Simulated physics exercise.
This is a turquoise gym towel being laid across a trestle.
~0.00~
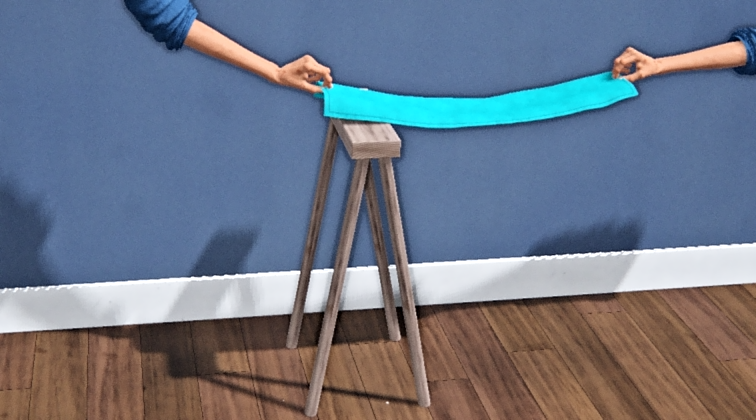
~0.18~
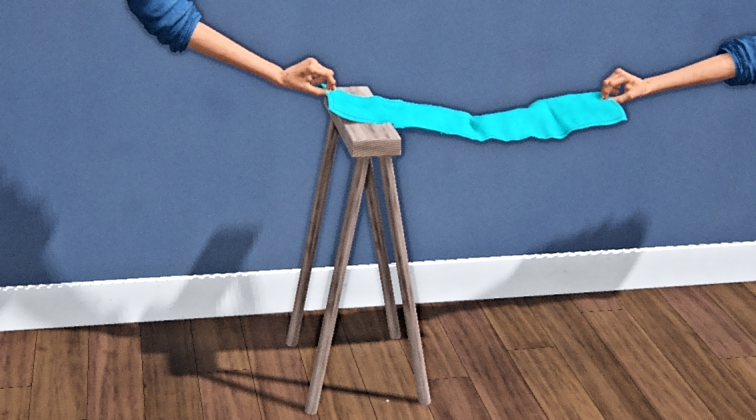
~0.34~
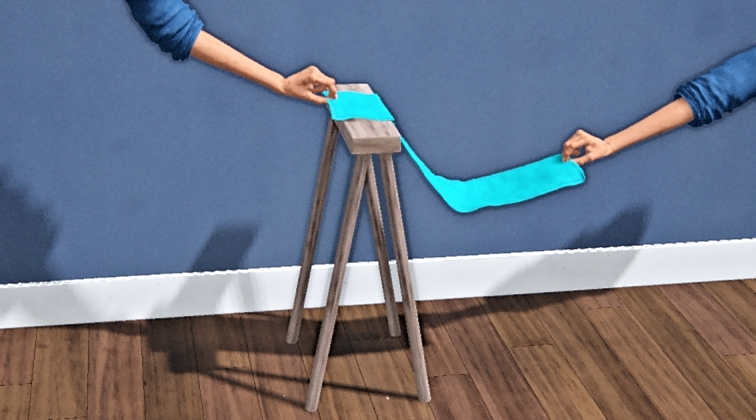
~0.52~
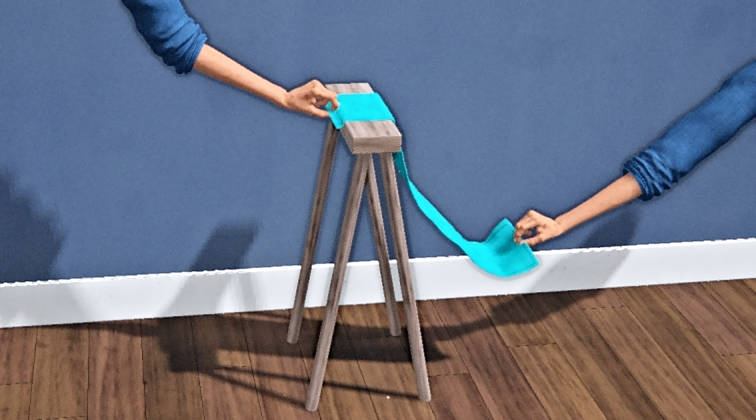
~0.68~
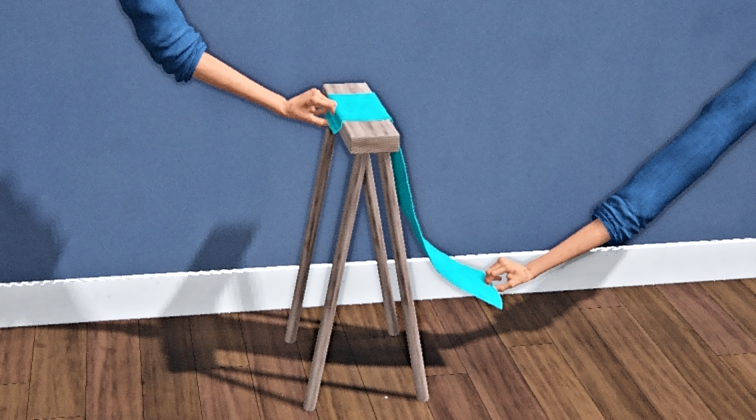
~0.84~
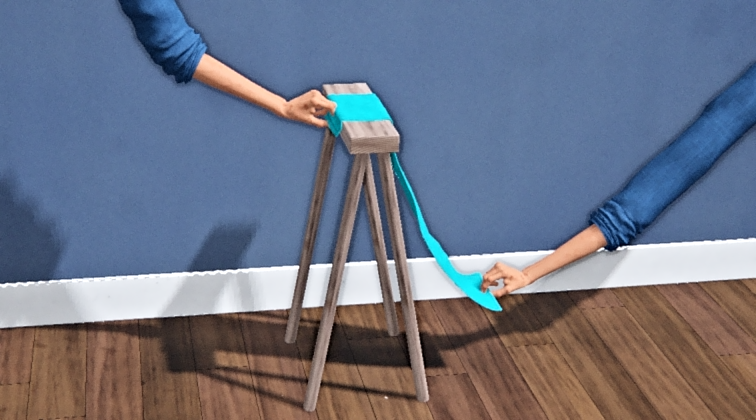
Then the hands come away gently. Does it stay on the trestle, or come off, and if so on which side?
I think it is going to spill over to the right.
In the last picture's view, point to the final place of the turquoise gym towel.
When everything stops, it lies at (411, 364) in the last picture.
Around 1.04 s, gym towel sliding right.
Around 1.28 s, gym towel clear of the top and falling near (412, 326).
Around 1.52 s, gym towel in a heap on the floor near (411, 363).
Finally, gym towel in a heap on the floor near (411, 364). The turquoise gym towel is pulled rightwards.
